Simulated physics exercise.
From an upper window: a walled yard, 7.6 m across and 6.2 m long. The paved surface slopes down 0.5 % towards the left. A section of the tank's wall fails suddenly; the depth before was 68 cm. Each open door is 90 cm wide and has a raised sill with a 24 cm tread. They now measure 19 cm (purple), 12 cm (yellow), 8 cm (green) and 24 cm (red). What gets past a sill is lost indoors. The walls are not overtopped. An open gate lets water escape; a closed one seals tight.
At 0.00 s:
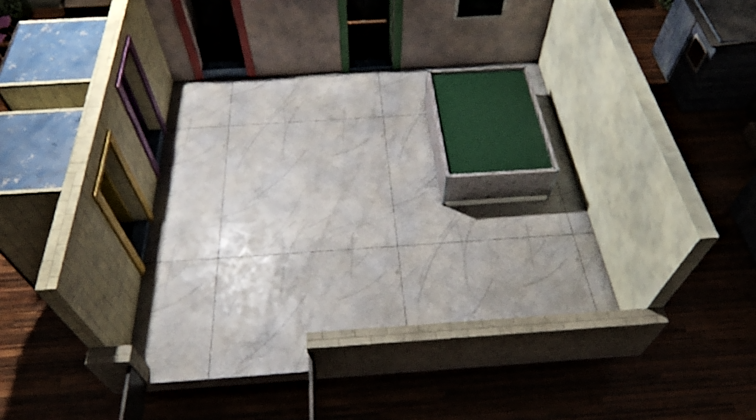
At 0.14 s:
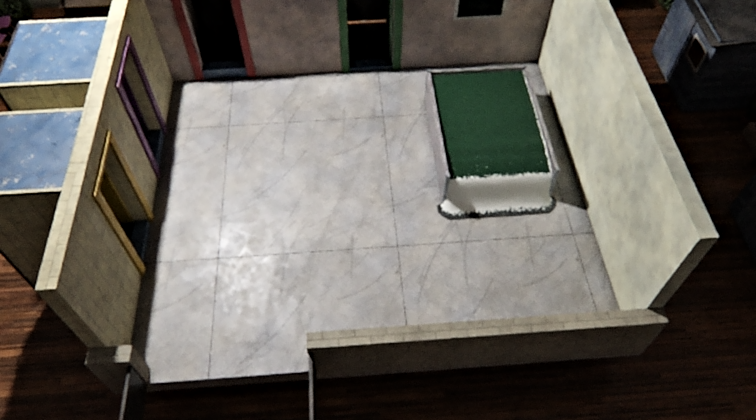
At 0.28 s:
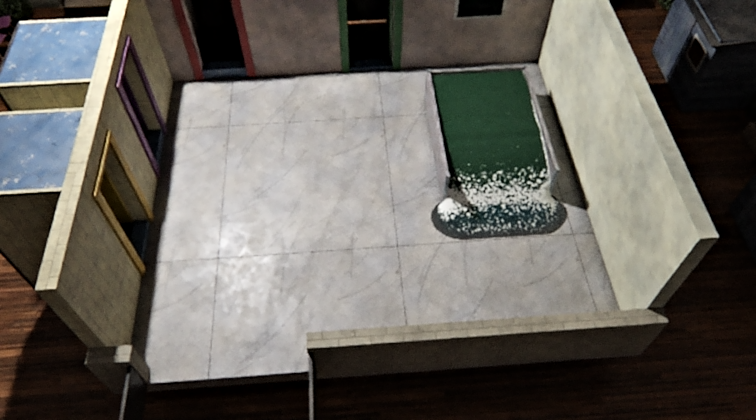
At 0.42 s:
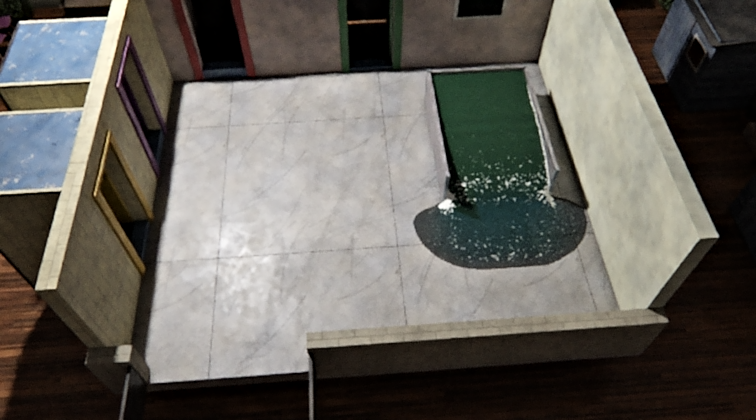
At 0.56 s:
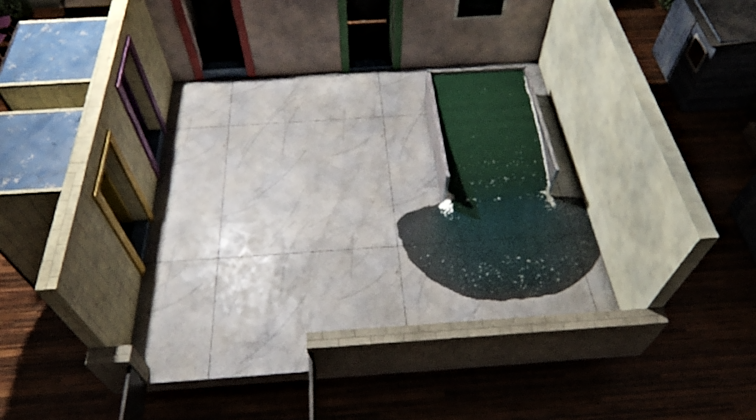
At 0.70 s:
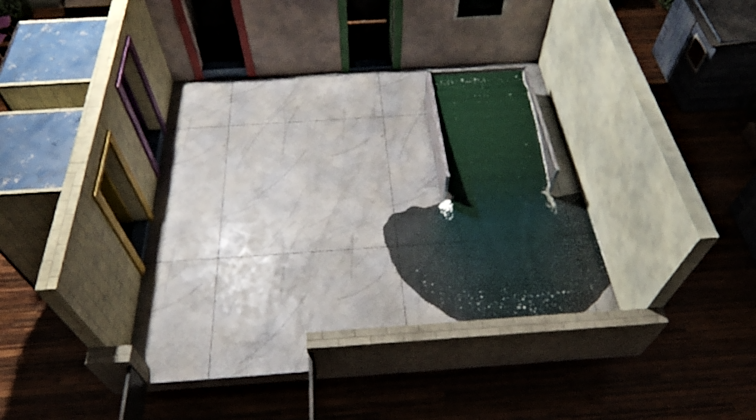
Walled paved yard seen from above, with green water bursting from a tank's near side and spreading outward across the pale floor.
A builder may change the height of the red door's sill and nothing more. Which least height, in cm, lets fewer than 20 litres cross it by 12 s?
At least 11 cm or so.
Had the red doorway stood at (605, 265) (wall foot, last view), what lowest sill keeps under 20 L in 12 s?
Roughly 26 cm.
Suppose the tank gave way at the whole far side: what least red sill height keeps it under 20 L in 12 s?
About 7.0 cm.
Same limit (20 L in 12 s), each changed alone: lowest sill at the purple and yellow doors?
About 5.5 cm at purple and 13.5 cm at yellow.
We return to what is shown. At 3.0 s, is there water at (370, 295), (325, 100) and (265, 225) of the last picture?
In that order: Flooded, not reached, dry.
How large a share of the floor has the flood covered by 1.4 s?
Some 25 per cent of it.
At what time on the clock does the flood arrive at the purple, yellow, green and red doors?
Purple 4.5 s, yellow 3.6 s, green 6.5 s, red 6.0 s.
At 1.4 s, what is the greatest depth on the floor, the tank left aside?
Roughly 44 cm.
After 1.4 s water covers 25 % of the floor, deepest (44 cm) near (615, 333); it has not reached the red door.
After 3.0 s water covers 35 % of the floor, deepest (34 cm) near (603, 334); it has not reached the red door.
After 12.0 s water covers 100 % of the floor, deepest (11 cm) near (162, 157); 9 cm at the red door, 0 litres in over its 24 cm sill.
At the red door as built, the water arrived by 6.2 s and peaked near 15 cm at 7.6 s.
With a sill of 9 cm, 43 litres would have come in within the 12 s; with 12 cm, 10 litres. So under 20 litres takes about 11 cm.
